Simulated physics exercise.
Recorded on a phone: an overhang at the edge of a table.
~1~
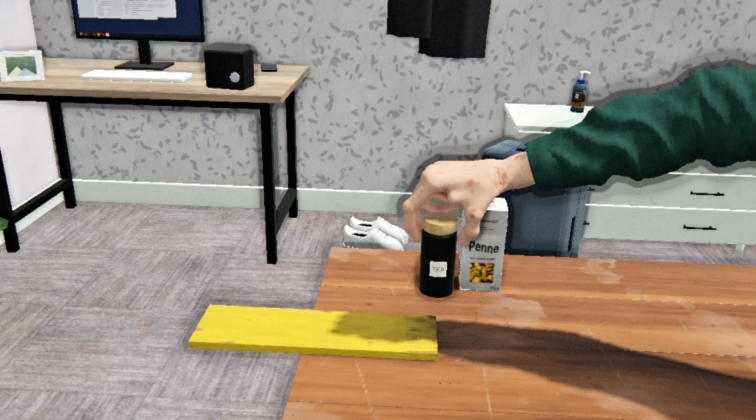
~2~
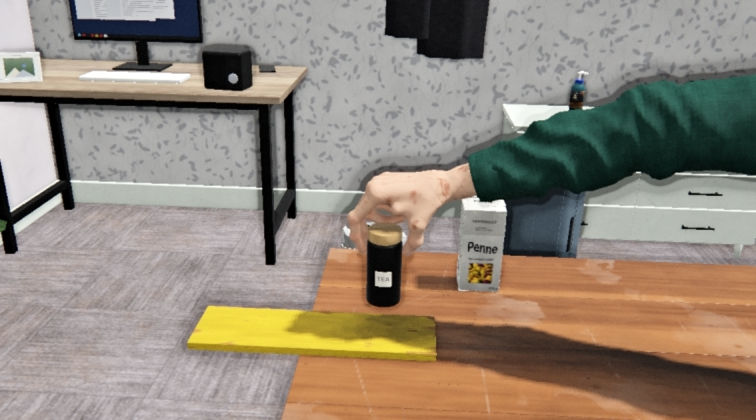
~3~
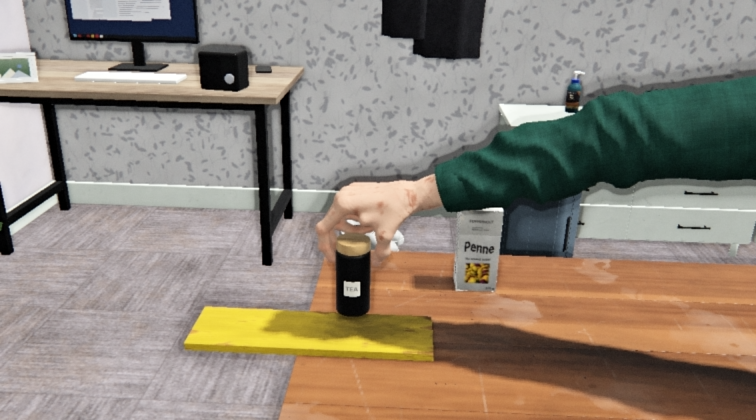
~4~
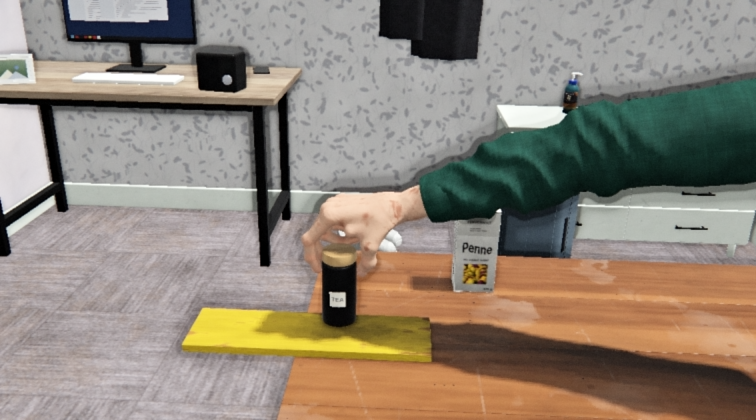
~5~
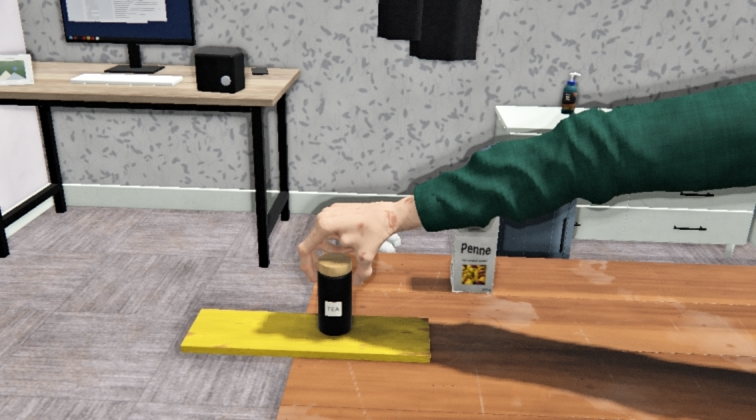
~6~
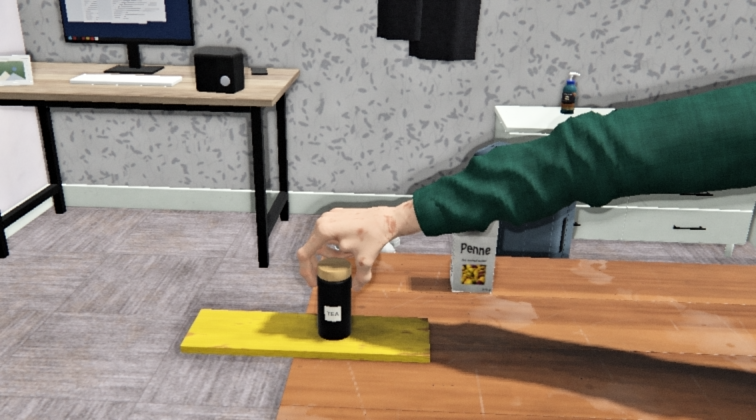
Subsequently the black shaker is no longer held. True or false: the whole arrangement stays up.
True.
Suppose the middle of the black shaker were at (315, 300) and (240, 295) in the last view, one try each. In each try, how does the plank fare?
In case one it stays where it is, while in case two it tumbles.
Then, 0.20 s after the last picture, nothing has stirred.
Then, 0.50 s after the last picture, black shaker resting near (334, 299).
At rest, all 3 in place. Seen from the same camera at the end, black shaker near (334, 299). The plank keeps its balance.
